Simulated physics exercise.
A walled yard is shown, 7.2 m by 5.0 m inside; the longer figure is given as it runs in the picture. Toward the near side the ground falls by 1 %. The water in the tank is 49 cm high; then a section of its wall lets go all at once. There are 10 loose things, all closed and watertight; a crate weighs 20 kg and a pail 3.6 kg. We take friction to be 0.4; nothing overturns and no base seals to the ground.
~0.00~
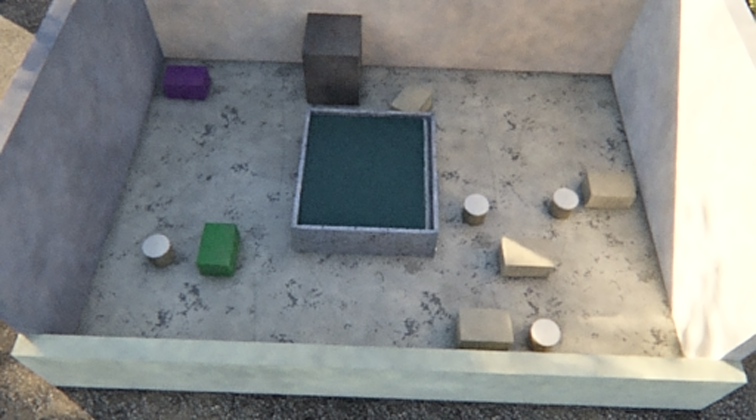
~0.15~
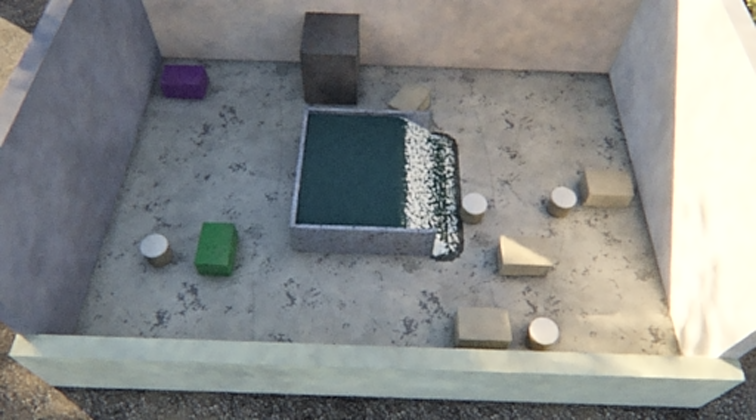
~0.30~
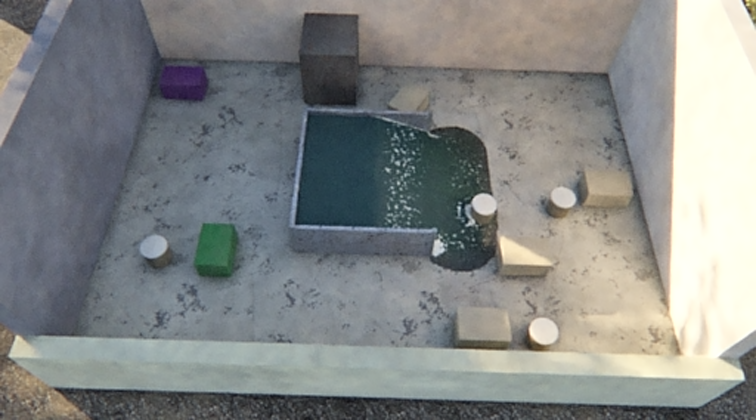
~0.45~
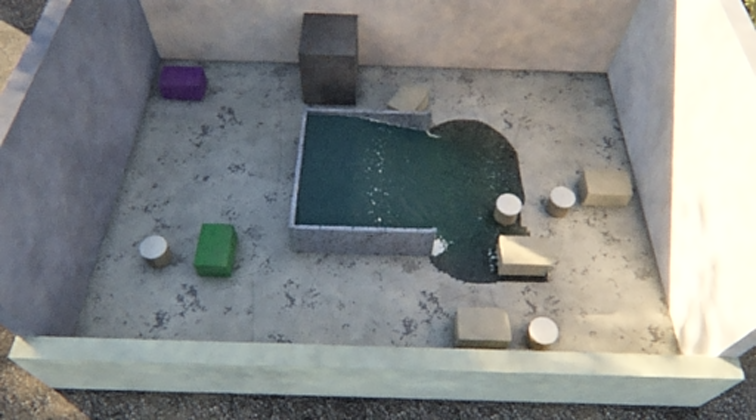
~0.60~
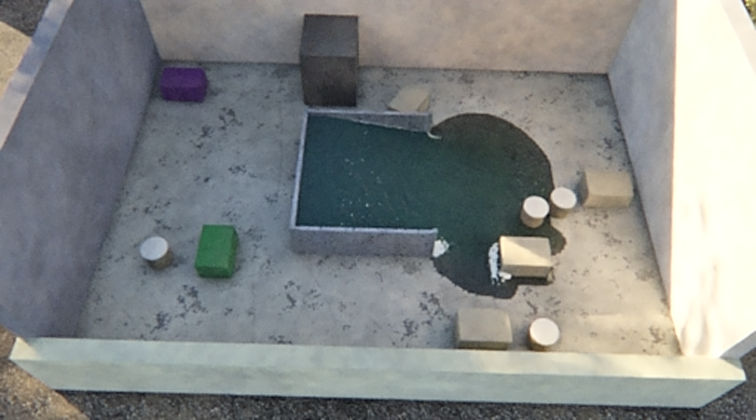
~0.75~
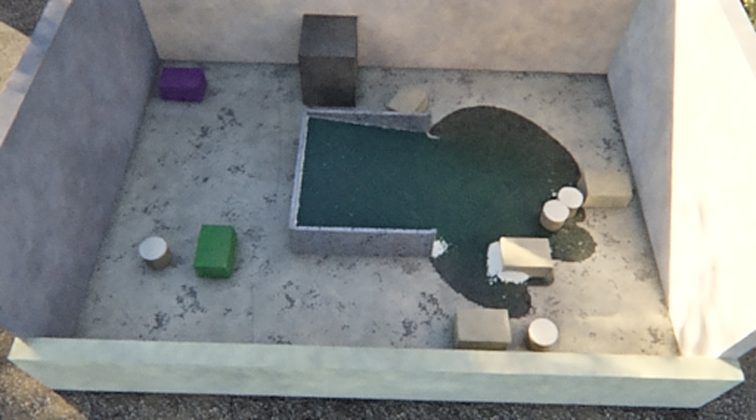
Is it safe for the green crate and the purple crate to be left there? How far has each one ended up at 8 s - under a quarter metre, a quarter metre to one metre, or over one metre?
My prediction: Green crate: Stays near its start; purple crate: Stays near its start.
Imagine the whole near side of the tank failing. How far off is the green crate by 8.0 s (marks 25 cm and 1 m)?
Result: Green crate essentially stationary.
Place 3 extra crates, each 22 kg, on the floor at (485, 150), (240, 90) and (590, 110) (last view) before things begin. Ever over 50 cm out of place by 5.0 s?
Well, in that order it's higher, lower and higher.
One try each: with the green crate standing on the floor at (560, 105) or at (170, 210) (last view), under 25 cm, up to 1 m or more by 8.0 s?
I'd say it lands far off on the first try and it does not really move on the second.
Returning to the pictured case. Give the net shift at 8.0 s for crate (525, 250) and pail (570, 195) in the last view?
Lab note - net shifts in turn: 200 cm; 250 cm.
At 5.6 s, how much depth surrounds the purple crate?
The depth there is around 0 cm.
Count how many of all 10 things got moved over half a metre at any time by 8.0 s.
7.
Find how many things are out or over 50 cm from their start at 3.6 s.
I get 3.
After 1.6 s the green crate is near (213, 245), 0.0 m from its start, aground; the purple crate is near (181, 77), 0.0 m from its start, aground; 2 afloat.
After 3.6 s the green crate is near (213, 245), 0.0 m from its start, aground; the purple crate is near (181, 77), 0.0 m from its start, aground; 5 afloat.
After 5.6 s the green crate is near (213, 245), 0.0 m from its start, aground; the purple crate is near (181, 77), 0.0 m from its start, aground; 5 afloat.
After 8.0 s the green crate is near (213, 245), 0.0 m from its start, aground; the purple crate is near (181, 77), 0.0 m from its start, aground; 3 afloat.
